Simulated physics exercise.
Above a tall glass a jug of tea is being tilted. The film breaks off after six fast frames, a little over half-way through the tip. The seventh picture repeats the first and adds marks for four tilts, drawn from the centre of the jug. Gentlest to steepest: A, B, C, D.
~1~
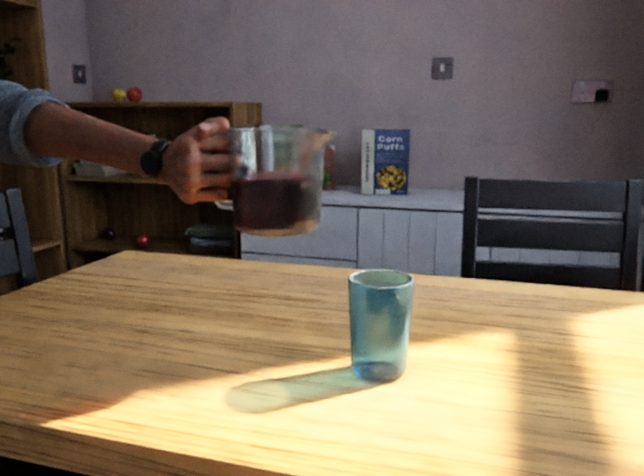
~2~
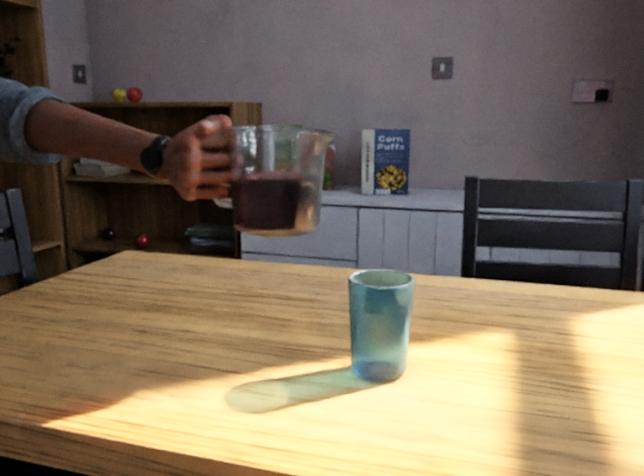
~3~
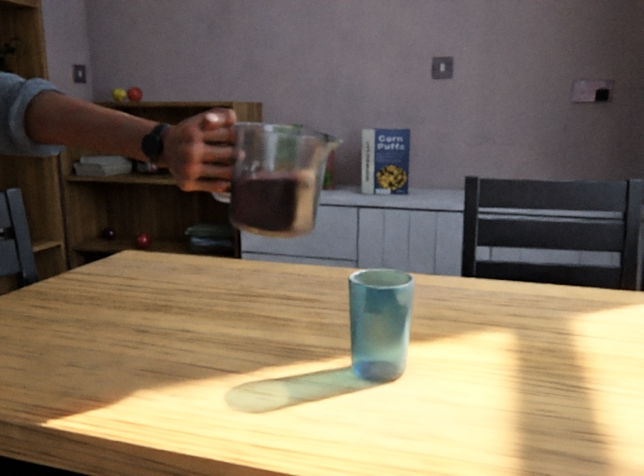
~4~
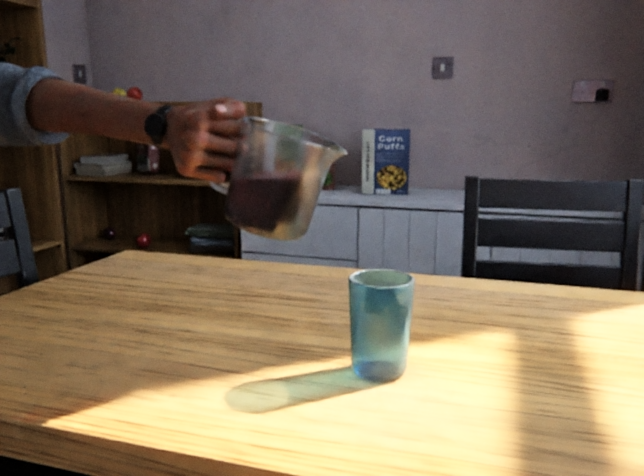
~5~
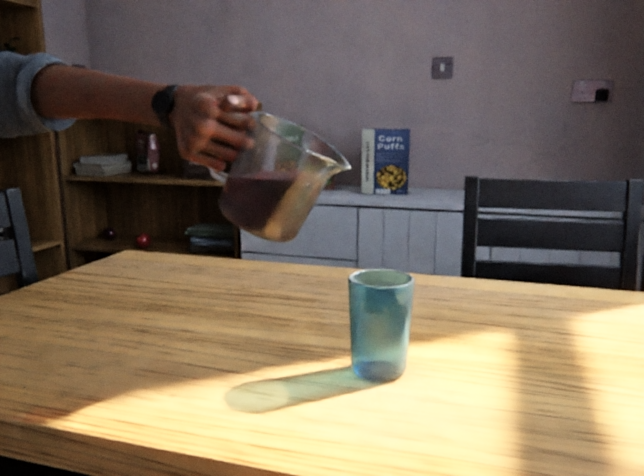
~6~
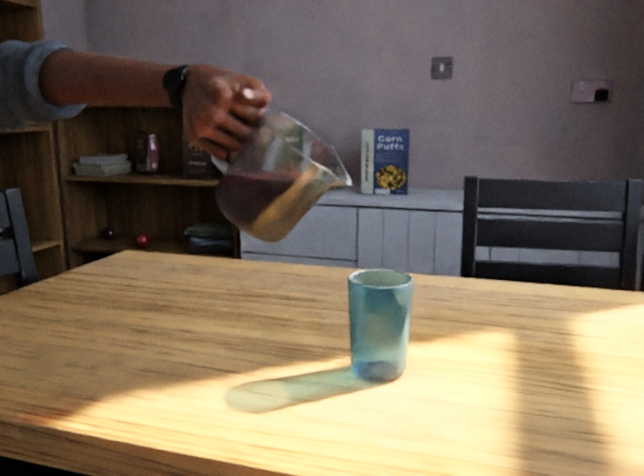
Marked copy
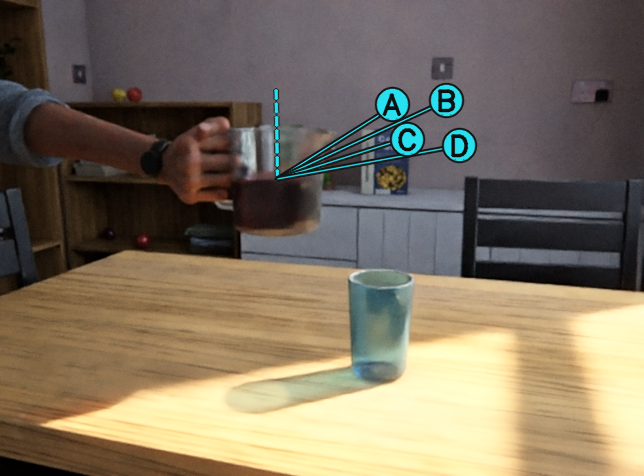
The video shows a hand holding a clear glass jug of dark liquid above and left of a tall blue-green glass on a wooden table, first upright, then tilting it steadily to the right while the glass stays still.
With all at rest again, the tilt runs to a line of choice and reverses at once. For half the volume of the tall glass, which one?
I would pick line C.
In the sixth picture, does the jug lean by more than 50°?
No, it does not.
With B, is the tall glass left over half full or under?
Under.
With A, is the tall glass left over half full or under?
Under half.
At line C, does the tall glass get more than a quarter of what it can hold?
Yes, it does.
In cyan, A at (379, 115); B at (431, 107); C at (390, 142); D at (443, 148).
If A is chosen, the tall glass ends with about 22 % of what it can hold.
If B is chosen, the tall glass ends with about 36 % of what it can hold.
If C is chosen, the tall glass ends with about 52 % of what it can hold; 3 % of the tea is spilt.
If D is chosen, the tall glass ends with about 62 % of what it can hold; 7 % of the tea is spilt.
